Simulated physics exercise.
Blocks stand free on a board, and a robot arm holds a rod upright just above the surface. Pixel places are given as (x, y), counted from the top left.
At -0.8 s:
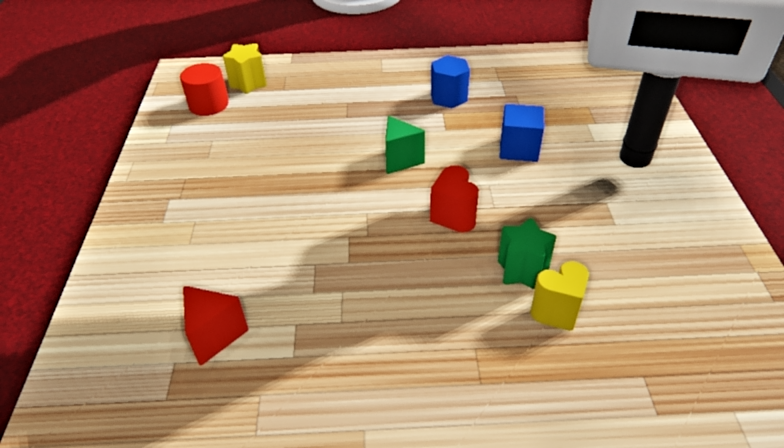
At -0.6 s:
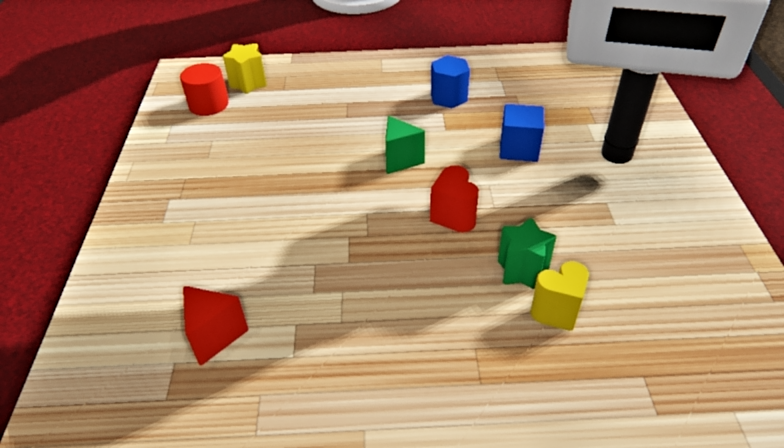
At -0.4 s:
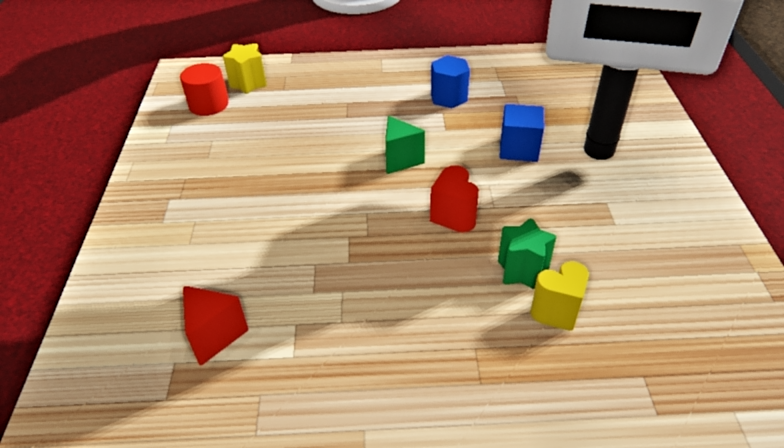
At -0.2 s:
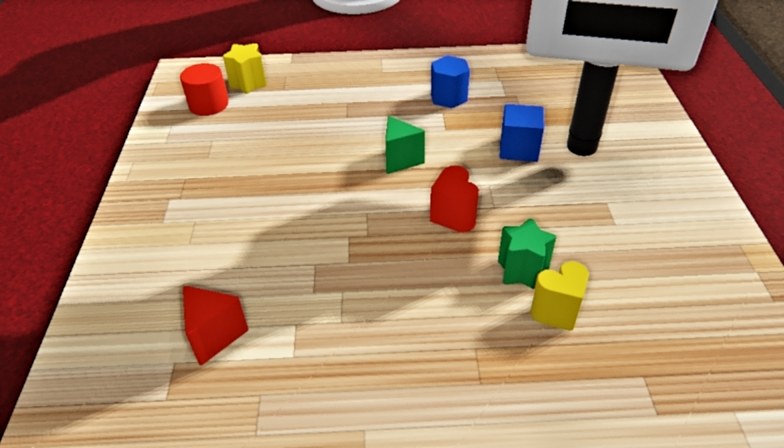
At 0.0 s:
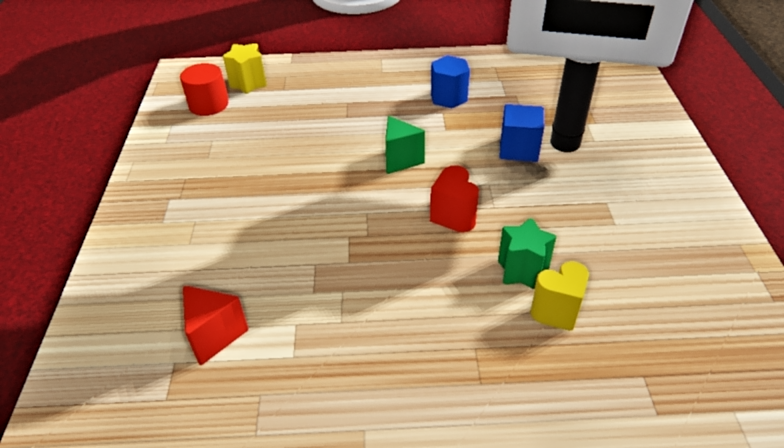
The footage shows colored blocks standing on a wooden board while a robot arm carries an upright black rod a short way left, toward the blue square block, without touching anything; the blocks stay in place.
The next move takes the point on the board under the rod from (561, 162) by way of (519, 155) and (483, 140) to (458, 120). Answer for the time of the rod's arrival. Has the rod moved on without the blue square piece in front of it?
No
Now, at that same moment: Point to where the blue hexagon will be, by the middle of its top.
Final place: (440, 52).
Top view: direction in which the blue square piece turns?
Clockwise, from overhead.
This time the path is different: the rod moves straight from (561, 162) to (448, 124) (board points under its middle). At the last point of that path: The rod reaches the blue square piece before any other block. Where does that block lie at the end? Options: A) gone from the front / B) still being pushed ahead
B.
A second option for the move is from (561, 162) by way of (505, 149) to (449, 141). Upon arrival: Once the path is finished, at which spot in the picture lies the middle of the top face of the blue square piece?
At pixel (452, 89).
The first path, step by step. One third of the way, rod at (520, 137); blue square piece at (497, 105), turned 35° clockwise.
Two thirds of the way, rod at (485, 122); blue square piece at (470, 89), turned 60° clockwise.
At the end, rod at (459, 103); green three-sided block still; blue hexagon at (440, 52), turned 20° clockwise; blue square piece at (447, 71), turned 65° clockwise.
